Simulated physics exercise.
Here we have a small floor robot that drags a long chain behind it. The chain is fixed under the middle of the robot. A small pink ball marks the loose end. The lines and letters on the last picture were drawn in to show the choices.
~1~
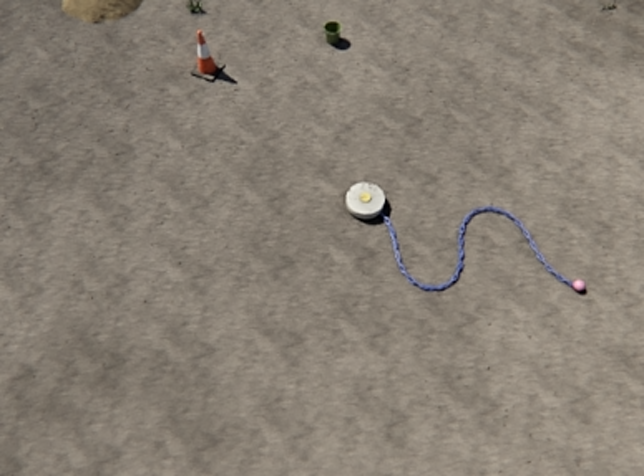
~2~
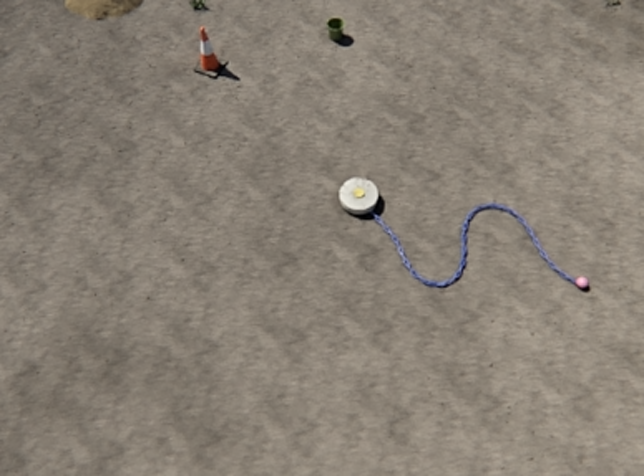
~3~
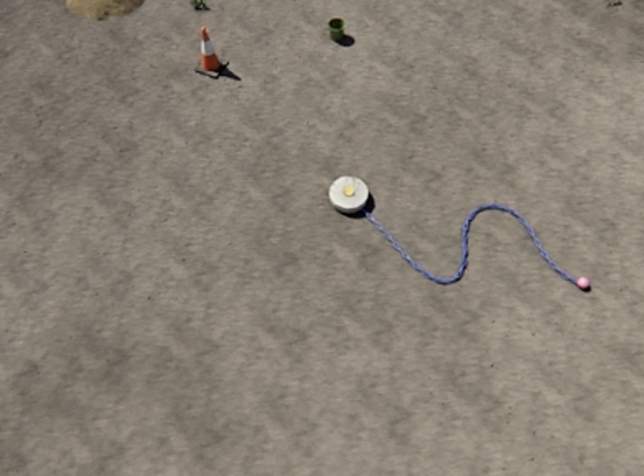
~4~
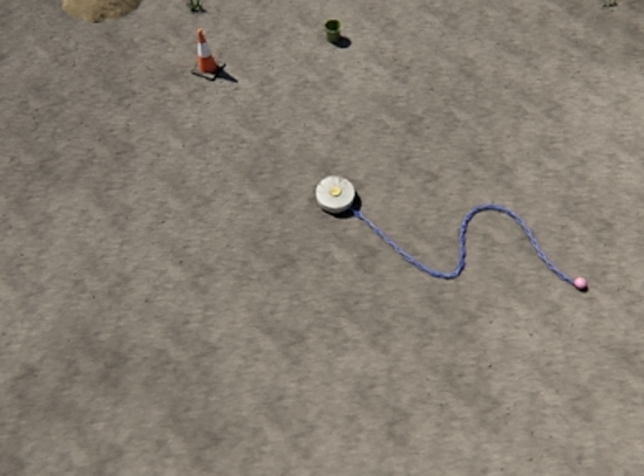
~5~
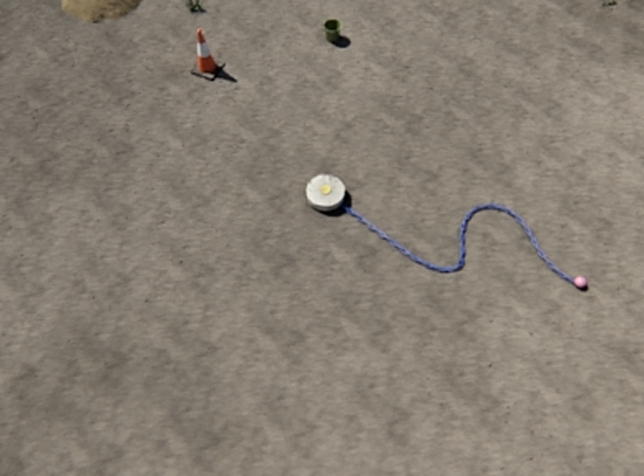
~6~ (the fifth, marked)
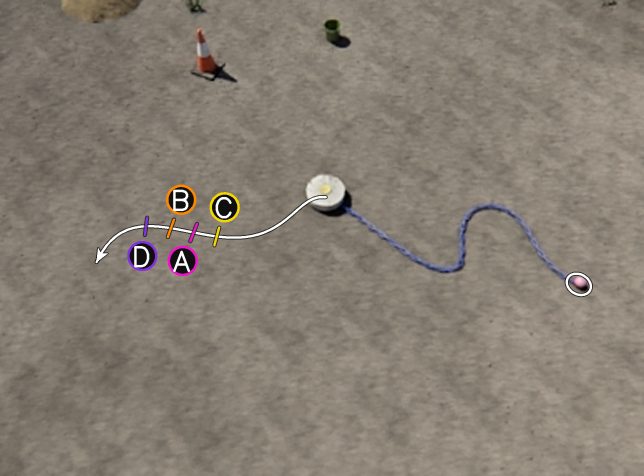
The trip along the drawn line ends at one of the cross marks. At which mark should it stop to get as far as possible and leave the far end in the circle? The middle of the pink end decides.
It can go as far as C.
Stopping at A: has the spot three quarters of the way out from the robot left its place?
By then, yes.
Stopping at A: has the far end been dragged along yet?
By then, yes.
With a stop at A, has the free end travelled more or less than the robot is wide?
By then, less.
On the marked copy, A at (194, 232); B at (171, 228); C at (217, 236); D at (146, 226); the ring at (579, 284); the route from (326, 197) via (207, 235) to (97, 262).
With C. Early on, robot (291, 212), middle of the chain (462, 243), free end (580, 282).
Further on, robot (253, 232), middle of the chain (439, 230), free end (580, 282).
At the end, robot (216, 233), middle of the chain (403, 229), free end (578, 281); the free end is still in its ring.
As for the rest, A drags the free end to (562, 271); B drags the free end to (541, 260); D drags the free end to (515, 253).
